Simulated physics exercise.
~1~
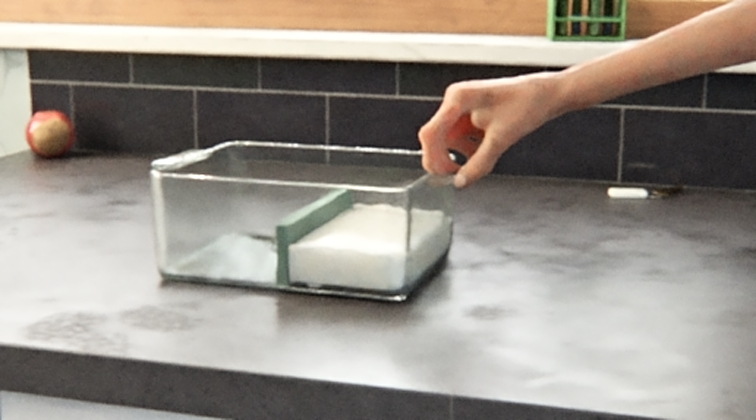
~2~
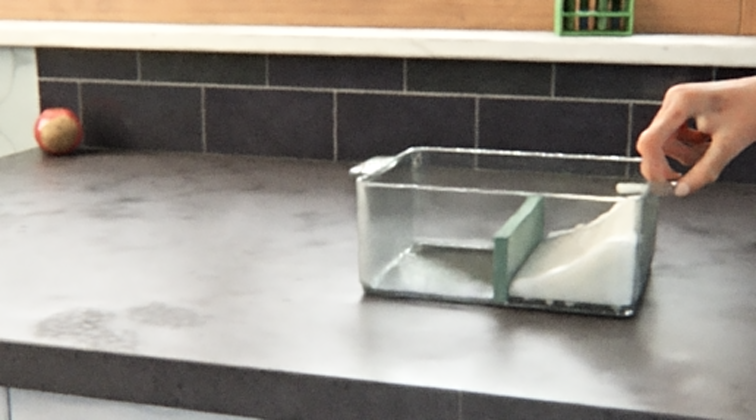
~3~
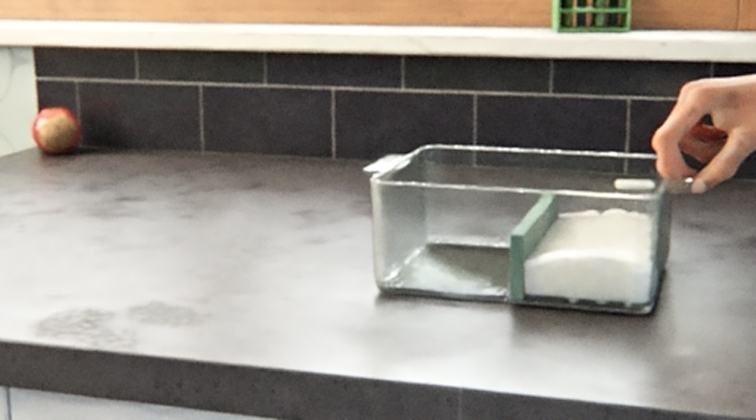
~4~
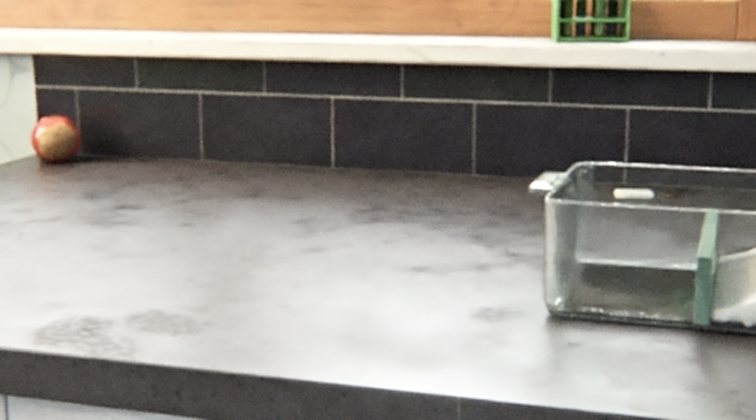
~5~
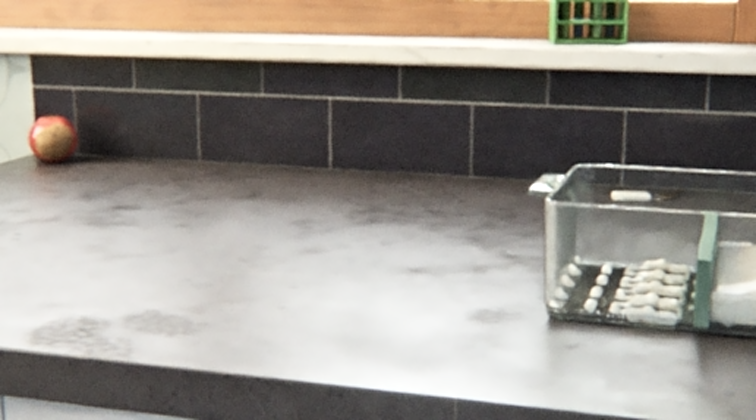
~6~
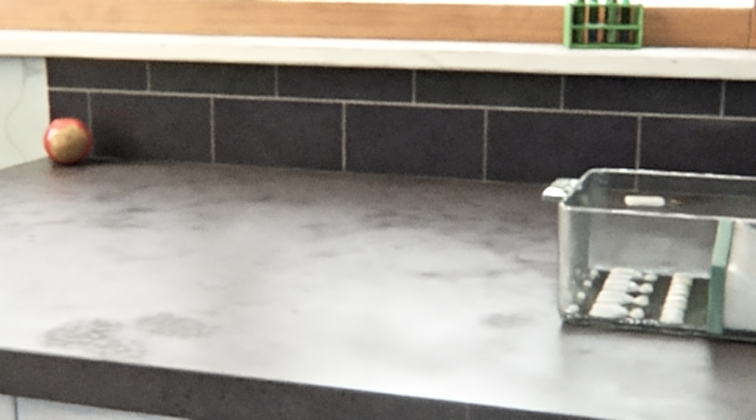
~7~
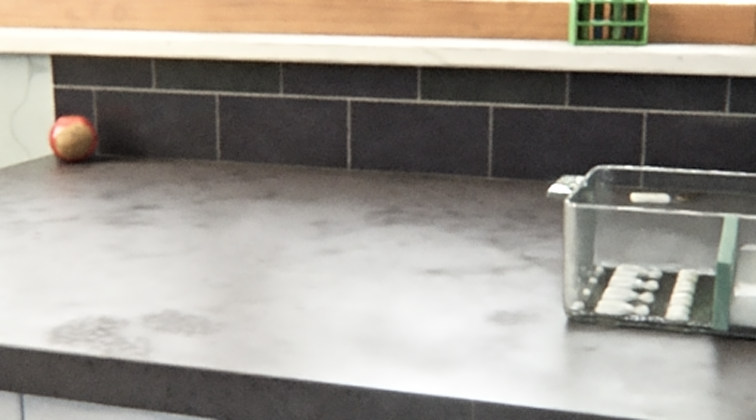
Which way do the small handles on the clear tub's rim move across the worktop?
They move to the right along with the tub as the hand pulls it.
A clear tub with a green divider and milk on its right side was pulled by a hand to the right across the dark worktop, the milk sloshing, until it stopped partly out of view with small white blobs on its left side.
